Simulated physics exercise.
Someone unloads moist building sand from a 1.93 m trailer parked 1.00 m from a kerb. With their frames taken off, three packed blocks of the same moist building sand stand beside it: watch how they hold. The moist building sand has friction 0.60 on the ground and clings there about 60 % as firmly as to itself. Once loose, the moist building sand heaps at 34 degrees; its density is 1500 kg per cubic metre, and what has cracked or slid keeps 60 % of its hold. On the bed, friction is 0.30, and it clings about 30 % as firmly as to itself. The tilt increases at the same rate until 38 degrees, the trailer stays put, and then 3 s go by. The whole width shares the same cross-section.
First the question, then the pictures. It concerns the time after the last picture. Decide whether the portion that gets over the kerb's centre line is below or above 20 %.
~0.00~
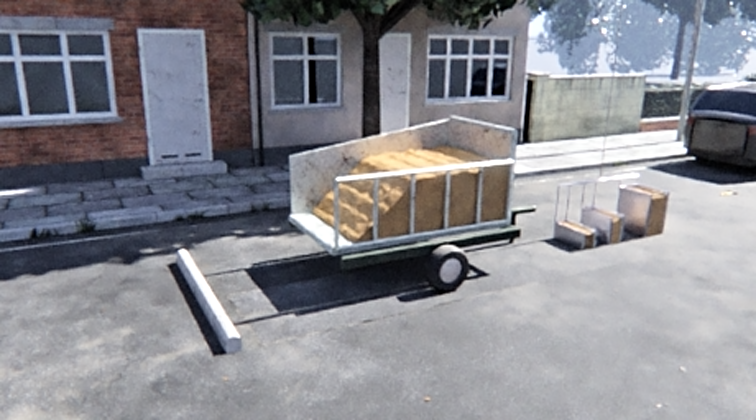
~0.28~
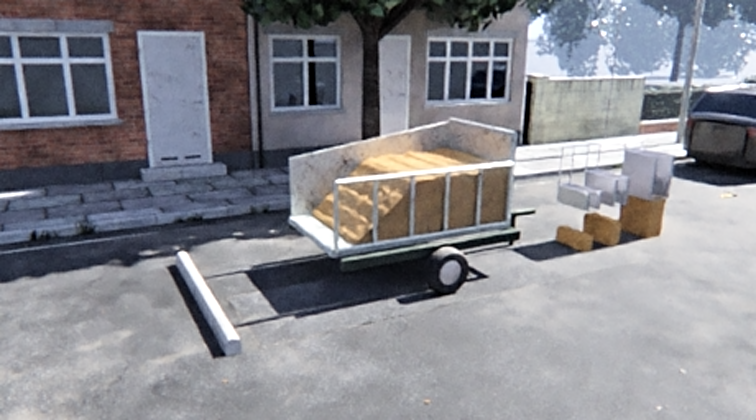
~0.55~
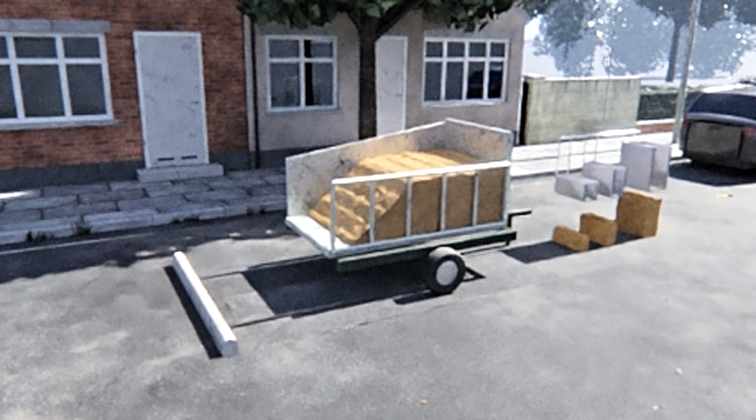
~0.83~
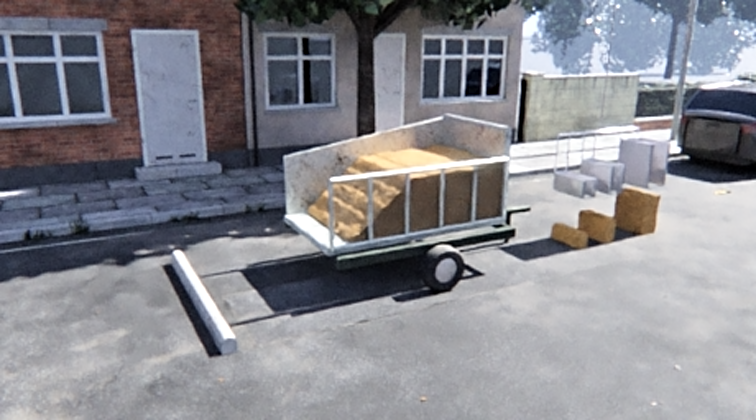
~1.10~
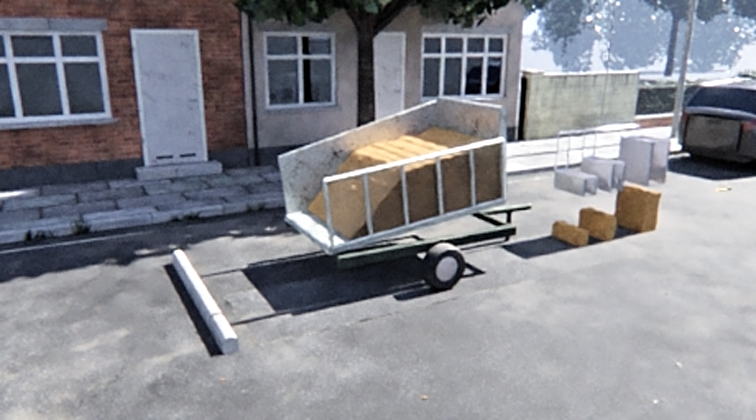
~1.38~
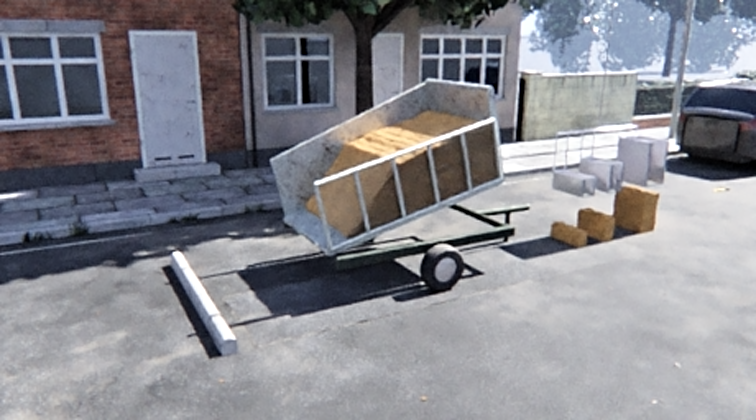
Higher than 20 %.
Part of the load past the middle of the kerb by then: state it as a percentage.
Estimate: Near 25 %.
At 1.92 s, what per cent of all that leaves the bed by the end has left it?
0 %.
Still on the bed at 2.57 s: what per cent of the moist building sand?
It works out at roughly 95 percent.
After 1.92 s, the tilt is 26 degrees, all is on the bed and 0 % past the kerb's middle.
After 2.57 s, the tilt is 38 degrees, 94 % is on the bed and 0 % past the kerb's middle.
After 3.21 s, the tilt is 38 degrees, none is on the bed and 14 % past the kerb's middle.
After 3.85 s, the tilt is 38 degrees, none is on the bed and 27 % past the kerb's middle.
After 5.55 s, at the end, the tilt is 38 degrees, none is on the bed and 27 % past the kerb's middle.
